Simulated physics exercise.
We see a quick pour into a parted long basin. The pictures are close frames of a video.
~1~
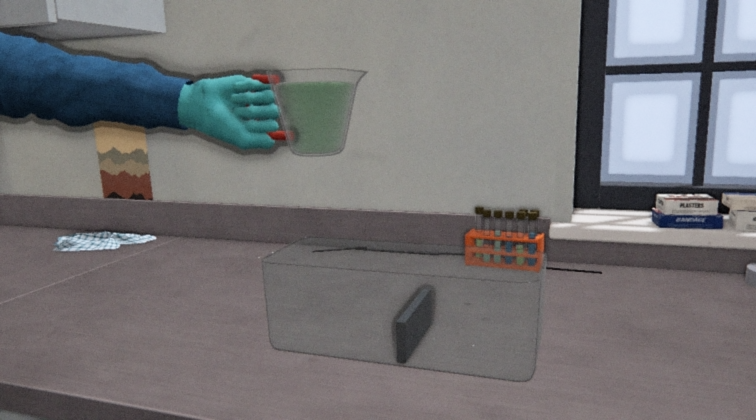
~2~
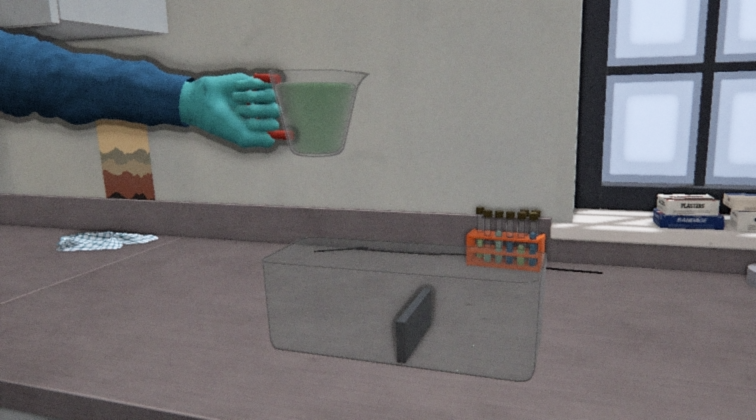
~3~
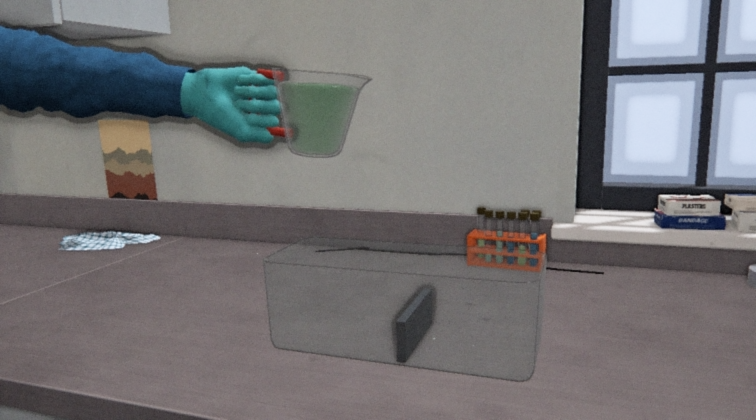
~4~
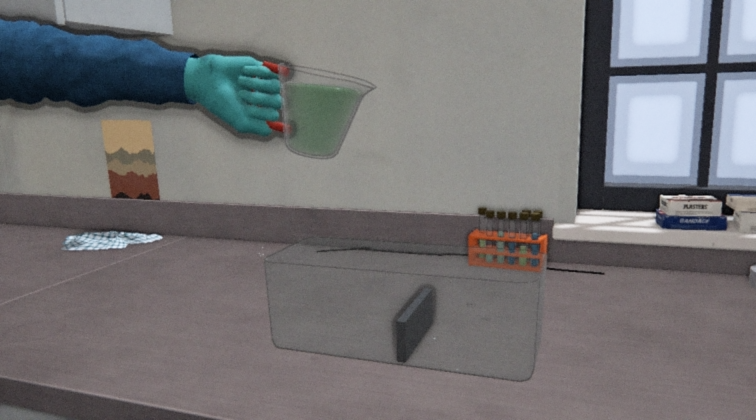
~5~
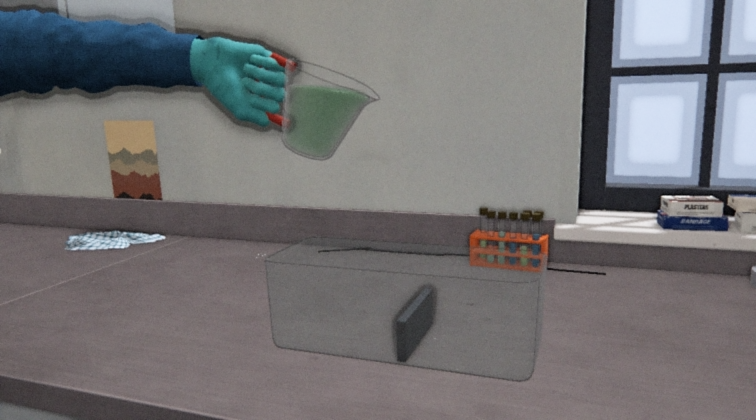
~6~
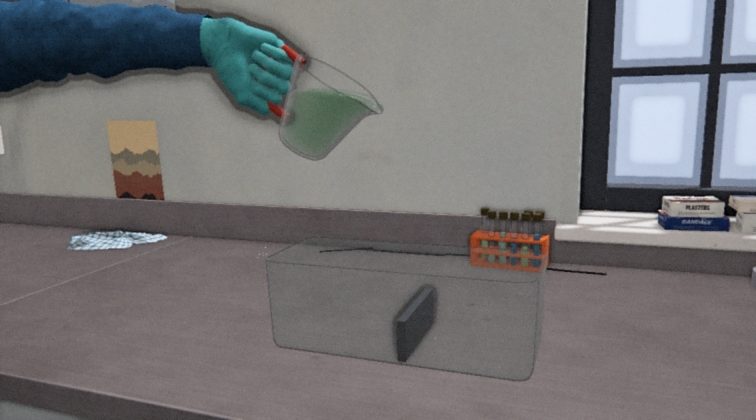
Above a clear divided basin on a counter, a gloved hand steadily tilts a jug of green liquid rightward.
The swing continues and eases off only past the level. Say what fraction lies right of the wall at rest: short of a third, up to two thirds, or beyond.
In the end from a third to two thirds is right of the wall.
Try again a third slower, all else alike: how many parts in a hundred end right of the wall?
About 60 per cent.
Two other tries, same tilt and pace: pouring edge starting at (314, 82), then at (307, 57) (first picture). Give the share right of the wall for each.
Roughly 5 per cent, and 5 per cent.
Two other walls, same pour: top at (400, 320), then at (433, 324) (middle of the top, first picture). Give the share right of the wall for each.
In turn 80 and 25 in a hundred.
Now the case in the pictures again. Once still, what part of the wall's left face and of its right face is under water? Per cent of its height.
The left part 20 per cent, the right part 20.
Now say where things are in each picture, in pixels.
Tilt 0°; pouring edge (367, 71); surface from (280, 85) to (355, 83); the long basin's rim runs from (283, 249) to (543, 268); the wall's top is at (415, 305), in the first frame.
Tilt 2°; pouring edge (369, 73); surface from (282, 84) to (356, 84), in the second frame.
Tilt 6°; pouring edge (372, 78); surface from (285, 83) to (359, 87), in the third frame.
Tilt 13°; pouring edge (376, 87); surface from (289, 83) to (364, 89), in the fourth frame.
Tilt 23°; pouring edge (380, 99); surface from (294, 88) to (372, 94), in the fifth frame.
Tilt 34°; pouring edge (382, 113); surface from (295, 96) to (373, 103); 2 per cent is over the edge, in the sixth frame.
A moment on, the tilt is 98° and 36 per cent is still to pour, 1 is left of the wall and 23 right of it.
Next, the tilt is 108° and 3 per cent is still to pour, 42 is left of the wall and 43 right of it.
Then the tilt is 108° and 0 per cent is still to pour, 54 is left of the wall and 42 right of it.
Later the tilt is 108° and 0 per cent is still to pour, 55 is left of the wall and 42 right of it.
At rest 55 per cent lies left of the wall, 42 right of it and 3 outside.
